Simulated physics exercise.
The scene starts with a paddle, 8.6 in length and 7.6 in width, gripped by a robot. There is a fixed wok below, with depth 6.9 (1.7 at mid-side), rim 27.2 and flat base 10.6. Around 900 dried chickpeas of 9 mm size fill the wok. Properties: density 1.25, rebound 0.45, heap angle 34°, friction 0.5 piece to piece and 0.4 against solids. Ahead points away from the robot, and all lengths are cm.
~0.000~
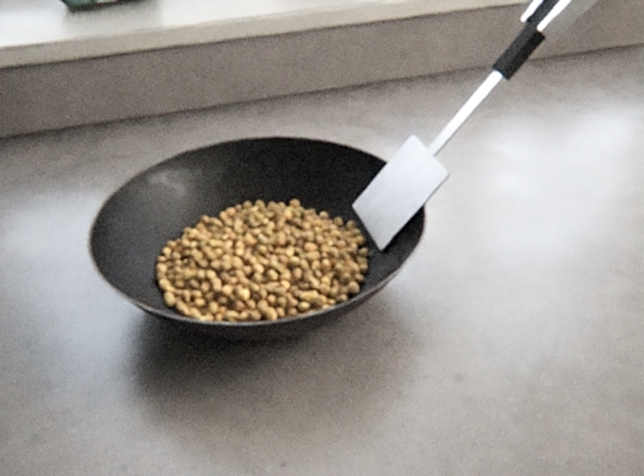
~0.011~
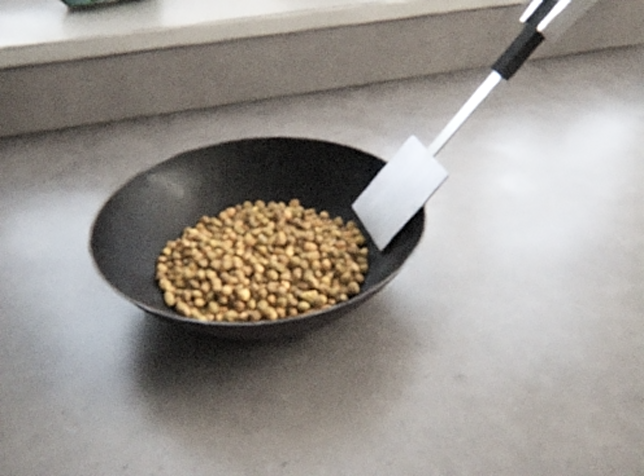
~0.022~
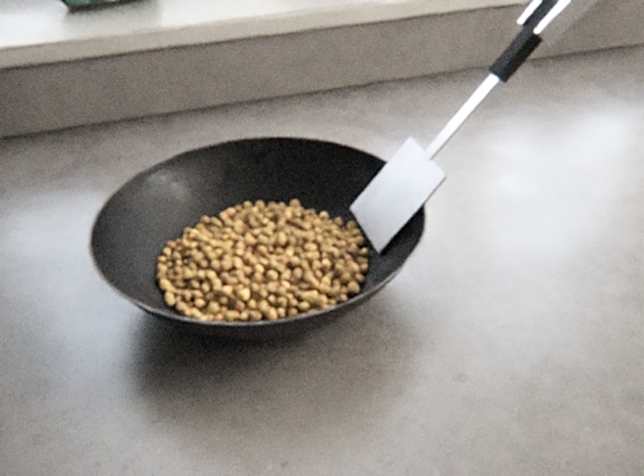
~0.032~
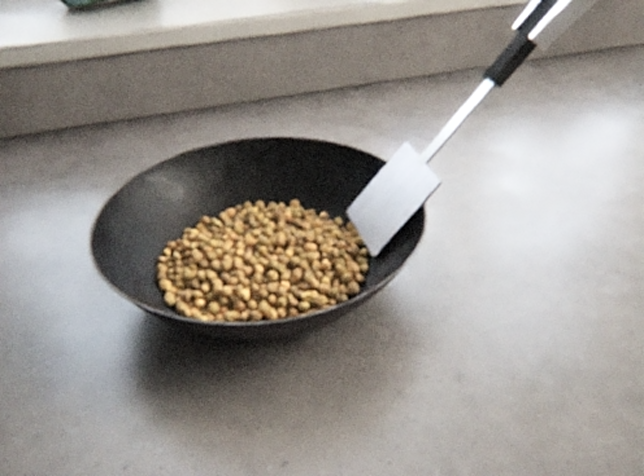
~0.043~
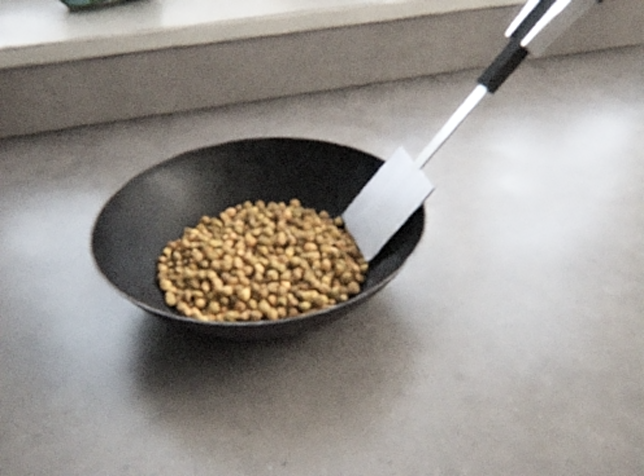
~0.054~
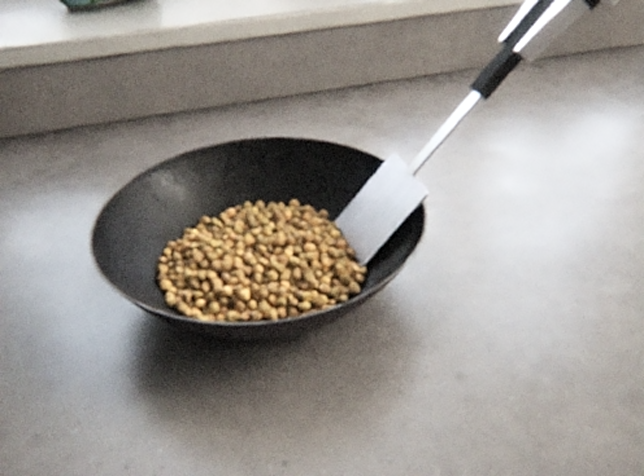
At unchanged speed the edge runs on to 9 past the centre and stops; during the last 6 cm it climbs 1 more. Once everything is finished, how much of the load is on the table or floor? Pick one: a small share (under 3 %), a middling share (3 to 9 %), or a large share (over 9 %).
A middling share.
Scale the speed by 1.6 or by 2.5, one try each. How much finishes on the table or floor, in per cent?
Some 20 and 35 per cent.
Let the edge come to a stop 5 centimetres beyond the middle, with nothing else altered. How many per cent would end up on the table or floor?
Result: Approx. 0 %.
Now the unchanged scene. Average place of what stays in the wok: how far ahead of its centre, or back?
Some 4.5 cm ahead of the centre.
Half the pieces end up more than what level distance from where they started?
Near 4 cm, measured level.
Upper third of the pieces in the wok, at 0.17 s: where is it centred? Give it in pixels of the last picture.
Estimated point: Close to (224, 258).
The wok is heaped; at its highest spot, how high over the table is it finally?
8.0 cm.
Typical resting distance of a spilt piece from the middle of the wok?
Estimate: Near 20 cm.
After 0.17 s, sloping 48°, highest piece 4 above the table; 900 in the wok.
After 0.30 s, sloping 48°, highest piece 7 above the table; 900 in the wok.
After 0.56 s, sloping 48°, highest piece 8 above the table; 845 in the wok, 47 on the table or floor, 8 on the blade or in flight.
After 1.61 s, sloping 48°, highest piece 8 above the table; 845 in the wok, 55 on the table or floor.
In the end, 845 in the wok, 55 on the table or floor. That is 6 % on the table or floor.
